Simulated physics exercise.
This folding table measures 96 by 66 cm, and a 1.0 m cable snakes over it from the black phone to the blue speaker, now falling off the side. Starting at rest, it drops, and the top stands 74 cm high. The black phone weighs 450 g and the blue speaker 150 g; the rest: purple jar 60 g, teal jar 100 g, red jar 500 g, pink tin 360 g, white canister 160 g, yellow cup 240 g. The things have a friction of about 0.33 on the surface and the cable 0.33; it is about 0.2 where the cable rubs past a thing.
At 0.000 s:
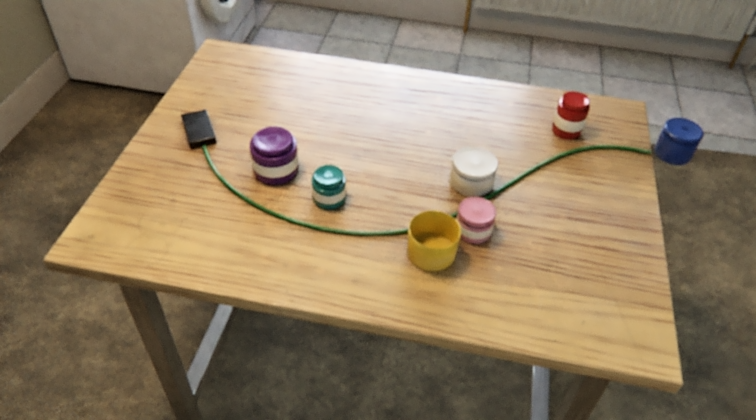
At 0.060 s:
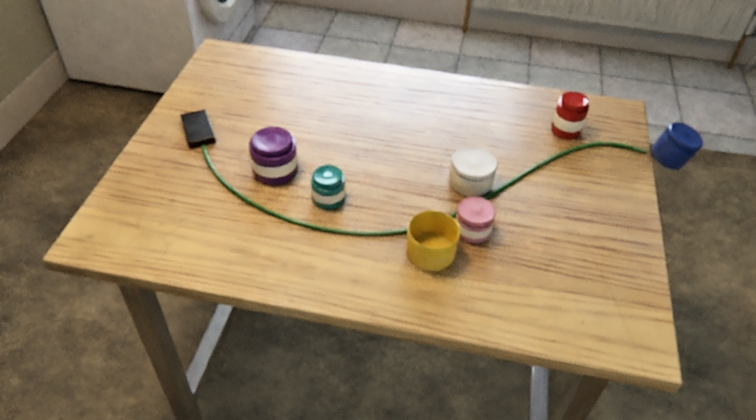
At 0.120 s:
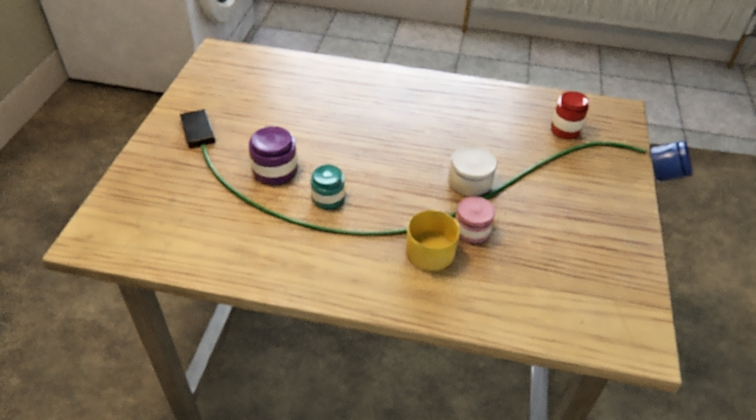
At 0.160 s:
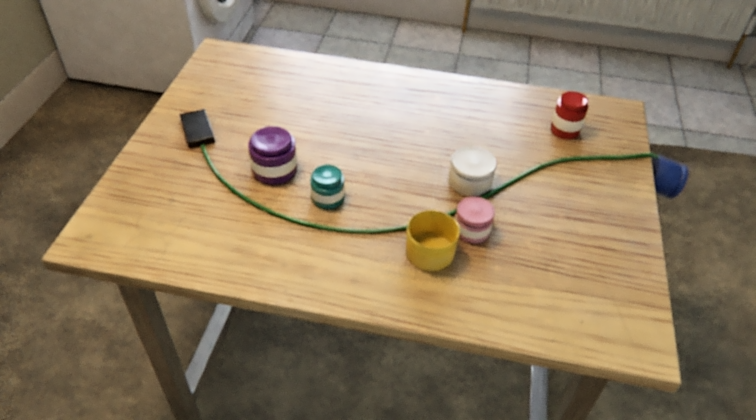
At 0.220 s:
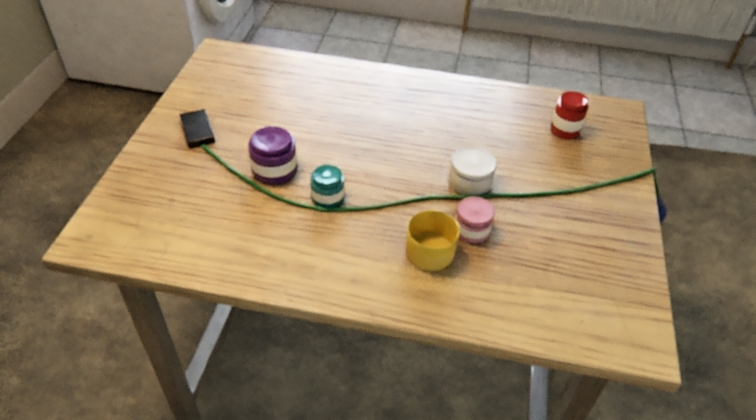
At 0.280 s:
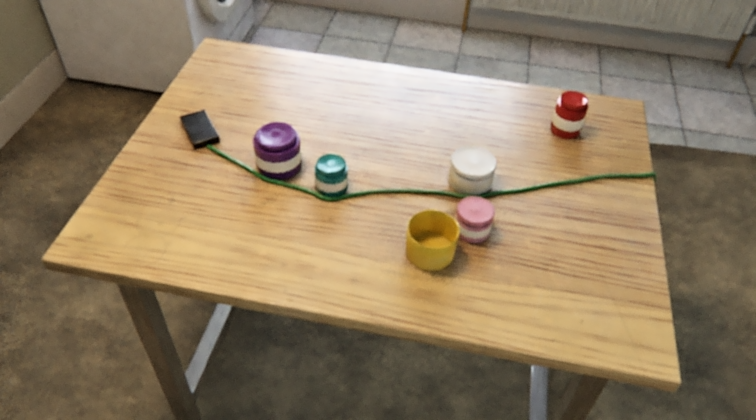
Blue speaker tipping off a wooden table's right edge and dropping from view, its green cable pulling taut and nudging purple and teal jars.
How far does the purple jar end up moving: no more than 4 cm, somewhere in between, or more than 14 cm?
It will finish up a medium distance off.
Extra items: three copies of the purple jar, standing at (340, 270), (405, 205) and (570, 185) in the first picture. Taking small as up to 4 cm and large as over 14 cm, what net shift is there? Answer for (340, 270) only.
There it moves only a bit.
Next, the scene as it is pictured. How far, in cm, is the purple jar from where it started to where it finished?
The purple jar ends up 6 cm from where it started.
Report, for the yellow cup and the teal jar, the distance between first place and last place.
Net shift - yellow cup 0 cm, teal jar 10 cm.
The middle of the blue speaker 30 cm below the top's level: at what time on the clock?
Answer: Not at all.
By 0.5 s, the cable's tail end at (214, 146); purple jar 6 cm off its start, blue speaker over the edge, teal jar 10 cm off its start.
By 0.7 s, the cable's tail end at (219, 145); purple jar 7 cm off its start, blue speaker over the edge, teal jar 10 cm off its start.
By 1.0 s, the cable's tail end at (220, 145); purple jar 7 cm off its start at (293, 117), blue speaker over the edge, teal jar 10 cm off its start at (344, 135).
By 1.2 s, the cable's tail end at (220, 145); purple jar 7 cm off its start, blue speaker over the edge, teal jar 10 cm off its start.
By 2.4 s, the cable's tail end at (220, 145); purple jar 7 cm off its start at (293, 117), blue speaker over the edge, teal jar 10 cm off its start at (344, 135), black phone 2 cm off its start at (206, 127).
